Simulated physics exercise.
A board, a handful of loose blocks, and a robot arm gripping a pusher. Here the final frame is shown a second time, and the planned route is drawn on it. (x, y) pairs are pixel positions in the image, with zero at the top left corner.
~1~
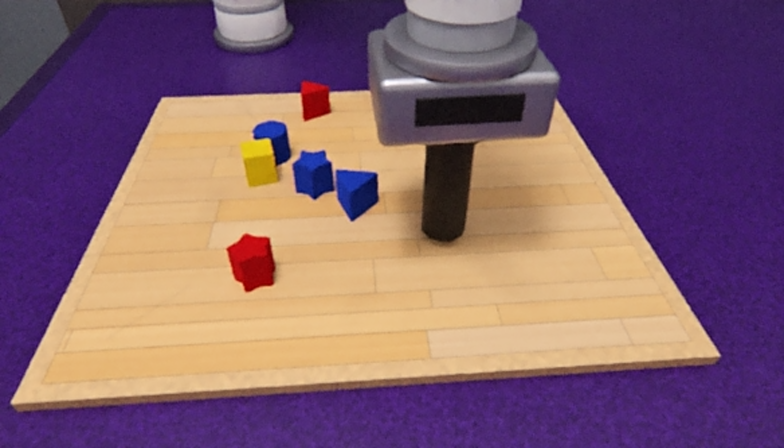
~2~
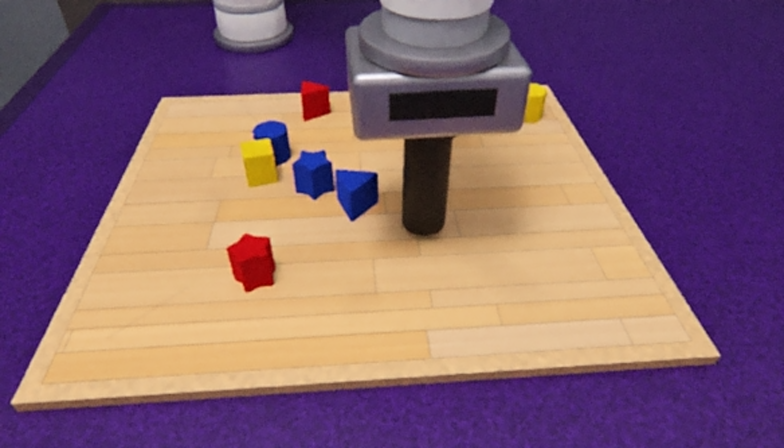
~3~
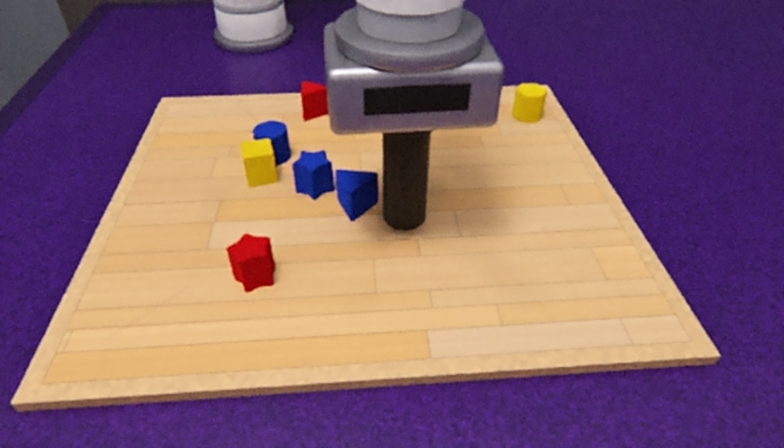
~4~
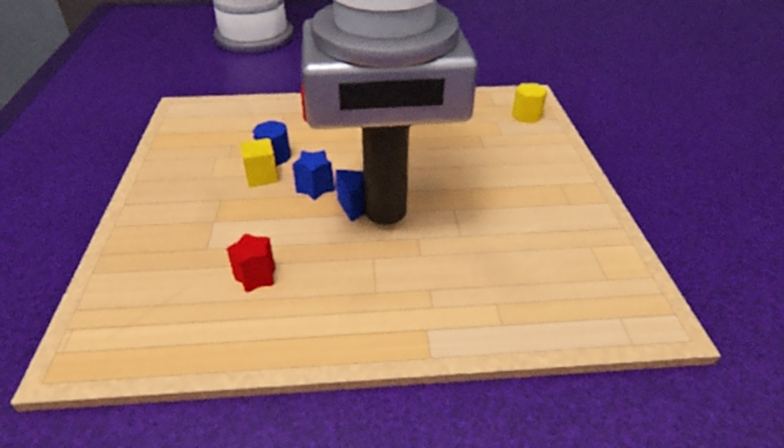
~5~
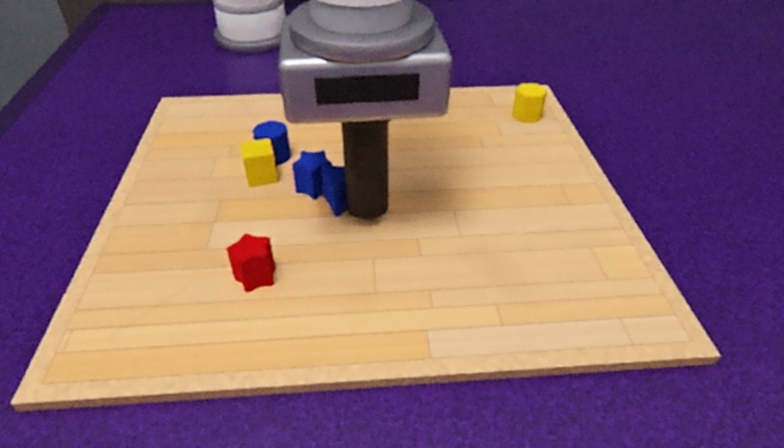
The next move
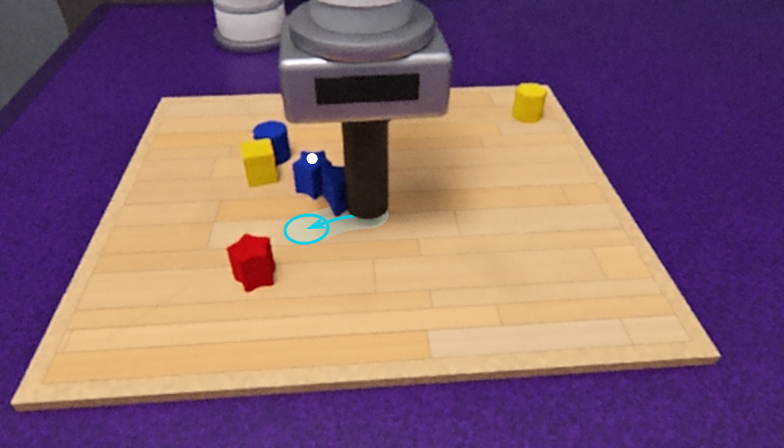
A robot arm with a dark pusher slides steadily left across a pale wooden board on a purple surface, uncovering a yellow block at the far right, gradually hiding the red one at the back, then nudging the blue triangular block left toward the blue star. Nearby sit yellow and blue blocks, with a red star nearer the front. The camera stays still, looking down from the front.
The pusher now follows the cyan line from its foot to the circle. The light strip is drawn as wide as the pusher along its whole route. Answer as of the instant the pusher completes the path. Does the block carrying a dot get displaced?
Short answer: Yes.
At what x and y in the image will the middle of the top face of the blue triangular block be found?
By then it is at (310, 173).
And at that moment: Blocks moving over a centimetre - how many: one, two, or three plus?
The number of blocks that move over 1 cm is two.
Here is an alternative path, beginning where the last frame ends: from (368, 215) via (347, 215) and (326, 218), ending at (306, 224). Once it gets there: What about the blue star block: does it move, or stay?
By the time the path is finished, it has moved at least a centimetre.
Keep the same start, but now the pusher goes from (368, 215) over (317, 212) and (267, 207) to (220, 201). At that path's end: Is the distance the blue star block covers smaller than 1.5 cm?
No
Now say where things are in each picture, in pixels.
Tip of the pusher at (443, 227), middles of tops, red star block at (249, 246), blue star block at (312, 159), blue triangular block at (354, 177), in the first frame.
Pusher at (423, 222), nothing pushed, in the second frame.
Pusher at (404, 217), nothing pushed, in the third frame.
Pusher at (386, 212), nothing pushed, in the fourth frame.
Pusher at (368, 207), red star block at (249, 246), blue star block at (312, 159), blue triangular block at (339, 173), in the fifth frame.
The line goes from (368, 215) through (337, 219) to (307, 229); the dot is on the blue star block.
On the path given first. Halfway along, pusher at (335, 211); blue star block at (301, 153), turned 15° clockwise; blue triangular block at (312, 172), turned 30° clockwise.
At the end, pusher at (306, 220); red star block unmoved; blue star block at (301, 152), turned 20° clockwise; blue triangular block at (310, 173), turned 35° clockwise.
